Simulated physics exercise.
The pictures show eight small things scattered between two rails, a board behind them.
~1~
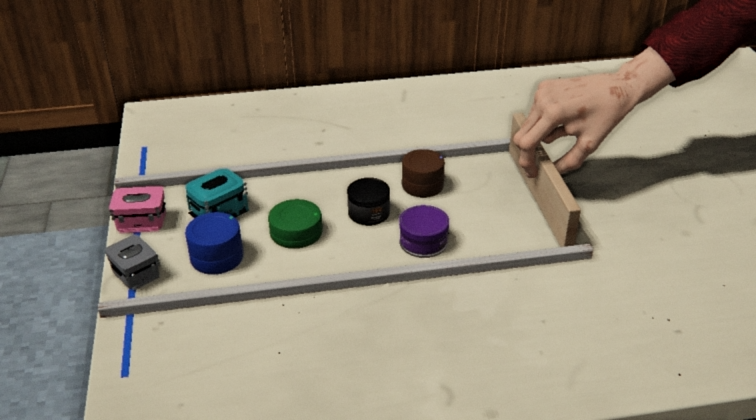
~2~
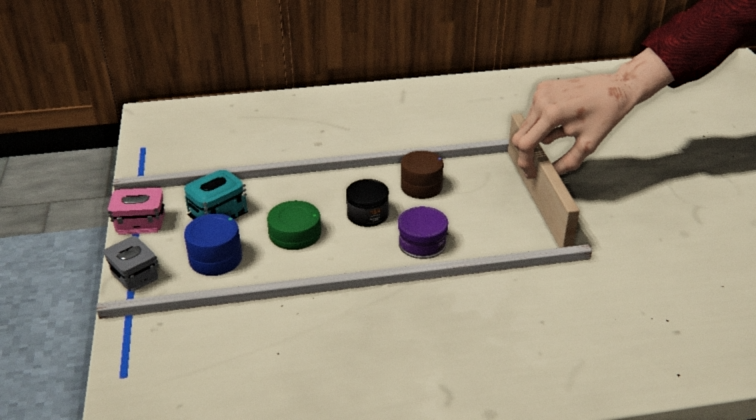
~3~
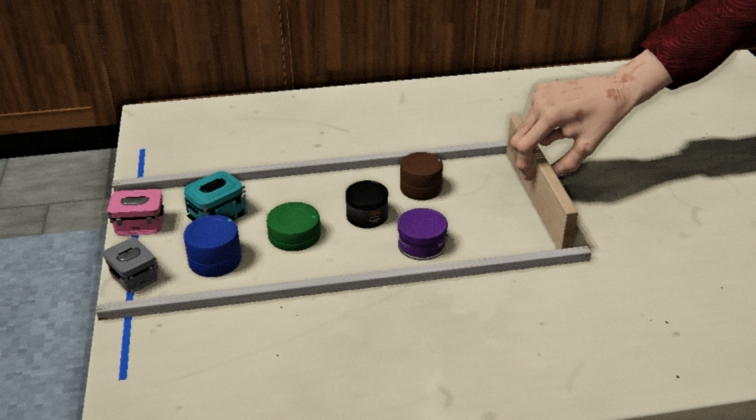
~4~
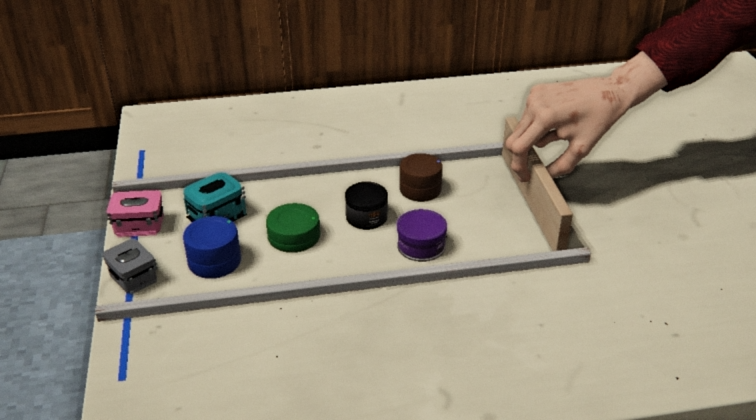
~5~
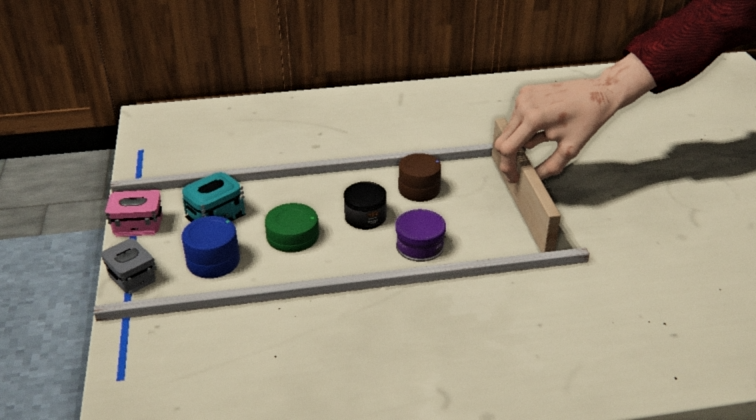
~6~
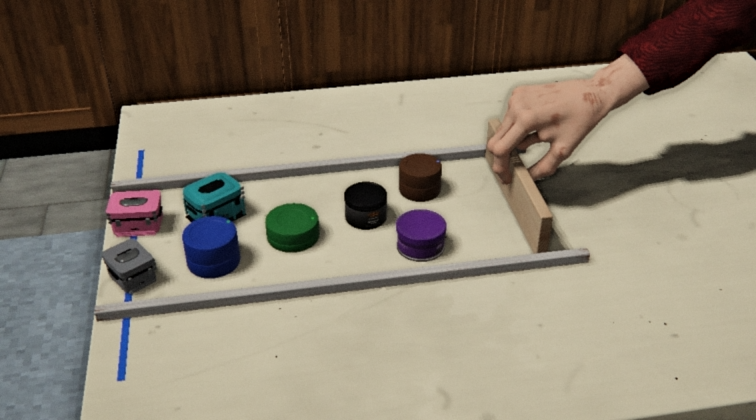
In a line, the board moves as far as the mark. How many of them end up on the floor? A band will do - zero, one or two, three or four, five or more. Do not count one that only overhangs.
Answer - five or more.
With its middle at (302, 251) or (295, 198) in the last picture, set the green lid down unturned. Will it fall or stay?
In order, the object goes off, then goes off.
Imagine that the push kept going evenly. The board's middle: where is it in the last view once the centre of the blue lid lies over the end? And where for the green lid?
The middle is at (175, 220) when it's the blue lid, and at (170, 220) when it's the green lid.
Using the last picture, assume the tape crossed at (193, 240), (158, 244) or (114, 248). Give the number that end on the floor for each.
You'd get 2, then 5, then 8.
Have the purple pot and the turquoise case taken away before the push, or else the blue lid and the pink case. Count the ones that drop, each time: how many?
The counts: 3 and 3.
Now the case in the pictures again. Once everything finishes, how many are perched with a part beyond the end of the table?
3 in all.
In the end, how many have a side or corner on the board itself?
Contact count: 3.
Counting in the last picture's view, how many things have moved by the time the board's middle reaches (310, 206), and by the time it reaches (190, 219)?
That gives 5 for the first and 8 for the second.
A little later, none off yet; grey case at rest near (130, 267); pink case at rest near (136, 214); blue lid at rest near (212, 247).
Next, none off yet; grey case at rest near (130, 267); pink case at rest near (136, 214); blue lid shifted a little near (185, 257).
Later still, one off so far; grey case tilted well over near (68, 300); pink case on its side near (76, 280); blue lid shifted well along near (115, 279).
When it is over, the number that fall off is five or more; down, green lid, turquoise case, blue lid, pink case and grey case.
